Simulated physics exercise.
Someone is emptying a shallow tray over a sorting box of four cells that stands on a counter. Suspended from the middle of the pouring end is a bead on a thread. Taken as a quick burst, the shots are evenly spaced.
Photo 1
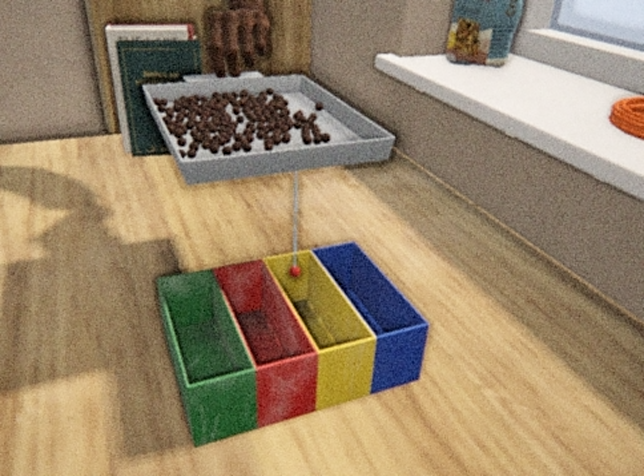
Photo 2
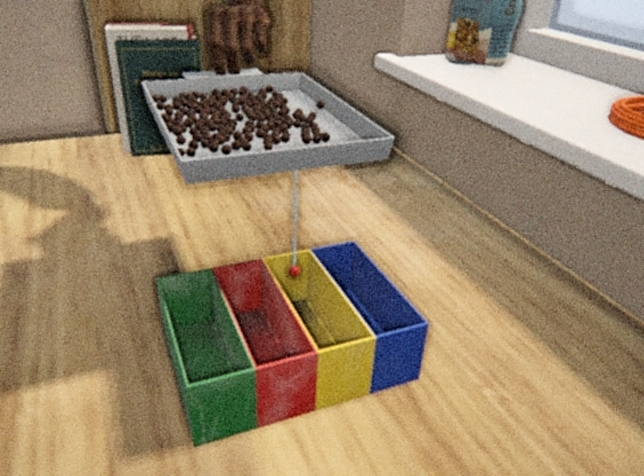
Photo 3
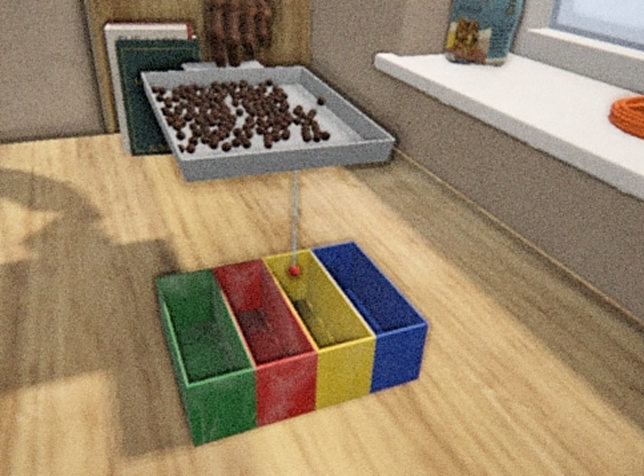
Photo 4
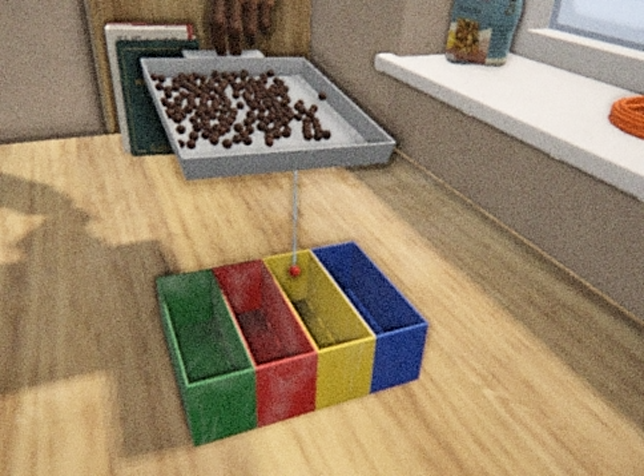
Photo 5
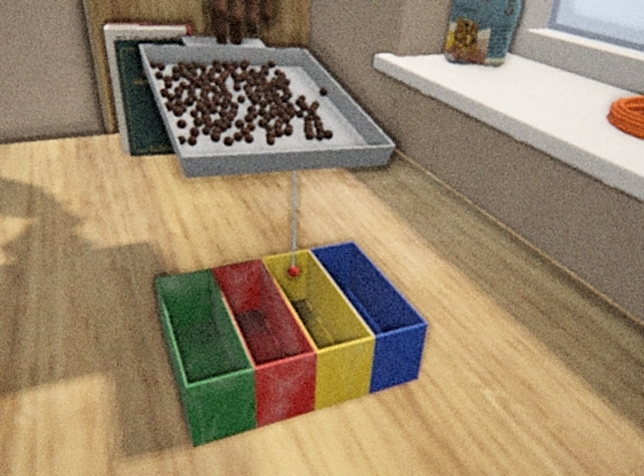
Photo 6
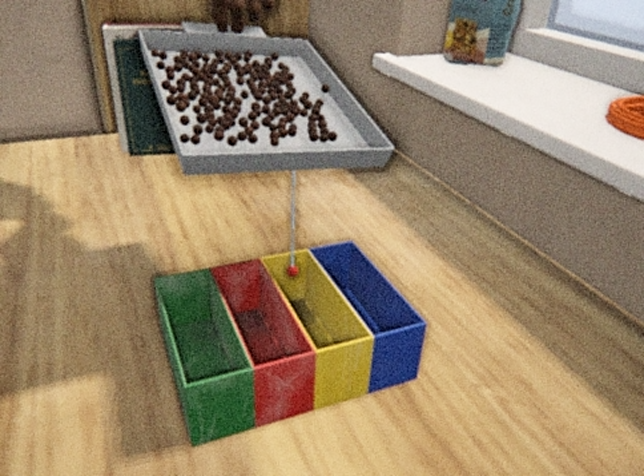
We see a dark hand at the back of a shallow grey tray of brown balls, steadily raising its far end above a box of green, red, yellow and blue cells, while a red bead hangs from the near edge.
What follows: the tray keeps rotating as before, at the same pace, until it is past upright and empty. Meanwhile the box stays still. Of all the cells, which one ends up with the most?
The blue one ends up with the most.
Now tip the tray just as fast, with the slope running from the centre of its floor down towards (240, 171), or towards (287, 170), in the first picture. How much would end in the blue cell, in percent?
In order, 0 in a hundred and 20 in a hundred.
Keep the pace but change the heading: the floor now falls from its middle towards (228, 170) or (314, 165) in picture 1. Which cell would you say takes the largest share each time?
So the first one goes to green and the second to the blue cell.
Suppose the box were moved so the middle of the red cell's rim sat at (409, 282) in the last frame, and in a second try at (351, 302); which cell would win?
Try one: The red cell; try two: The yellow cell.
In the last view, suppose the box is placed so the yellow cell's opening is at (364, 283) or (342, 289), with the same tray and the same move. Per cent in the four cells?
First some 100, then 90 per cent.
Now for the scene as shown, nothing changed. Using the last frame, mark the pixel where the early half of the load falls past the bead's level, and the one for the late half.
Around (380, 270), followed by around (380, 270).
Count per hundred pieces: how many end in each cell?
Result, per cent by cell: Green 0; red 0; yellow 10; blue 50.
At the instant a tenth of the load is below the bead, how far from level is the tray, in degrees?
It has tipped about 80 degrees.
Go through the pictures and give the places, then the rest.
The first frame shows corners of the pouring end at (185, 160) and (390, 137), level; middle of the load at (240, 119), chocolate balls; bead on its thread at (295, 272); green cell at (224, 403); red cell at (287, 385); yellow cell at (345, 369); blue cell at (399, 354).
The second frame shows corners of the pouring end at (185, 159) and (390, 137), level; middle of the load at (240, 117).
The third frame shows corners of the pouring end at (185, 158) and (390, 138), tipped barely, lowest at the right corner; middle of the load at (239, 113).
The fourth frame shows corners of the pouring end at (186, 156) and (391, 141), tipped a little, lowest at the right corner; middle of the load at (240, 106).
The fifth frame shows corners of the pouring end at (186, 154) and (390, 144), tipped a little, lowest at the right corner; middle of the load at (241, 100).
The sixth frame shows corners of the pouring end at (186, 152) and (390, 147), tipped a little, lowest at the right corner; middle of the load at (245, 95), all on the move; green cell at (222, 402); red cell at (285, 384); yellow cell at (343, 368); blue cell at (397, 353).
Soon after the last picture, tray tipped steeply; nearly all on the tray; a stray few in the blue cell; a stray few falling or outside the box.
A little later, tray tipped right over; about a quarter on the tray; about a third in the blue cell; a small part in the yellow cell; about half falling or outside the box.
Later still, tray tipped past a quarter turn; about half in the blue cell; a small part in the yellow cell; about a third falling or outside the box.
By the end, tray tipped past a quarter turn; about half in the blue cell; a small part in the yellow cell; none in the green cell; none in the red cell; about a third outside the box.
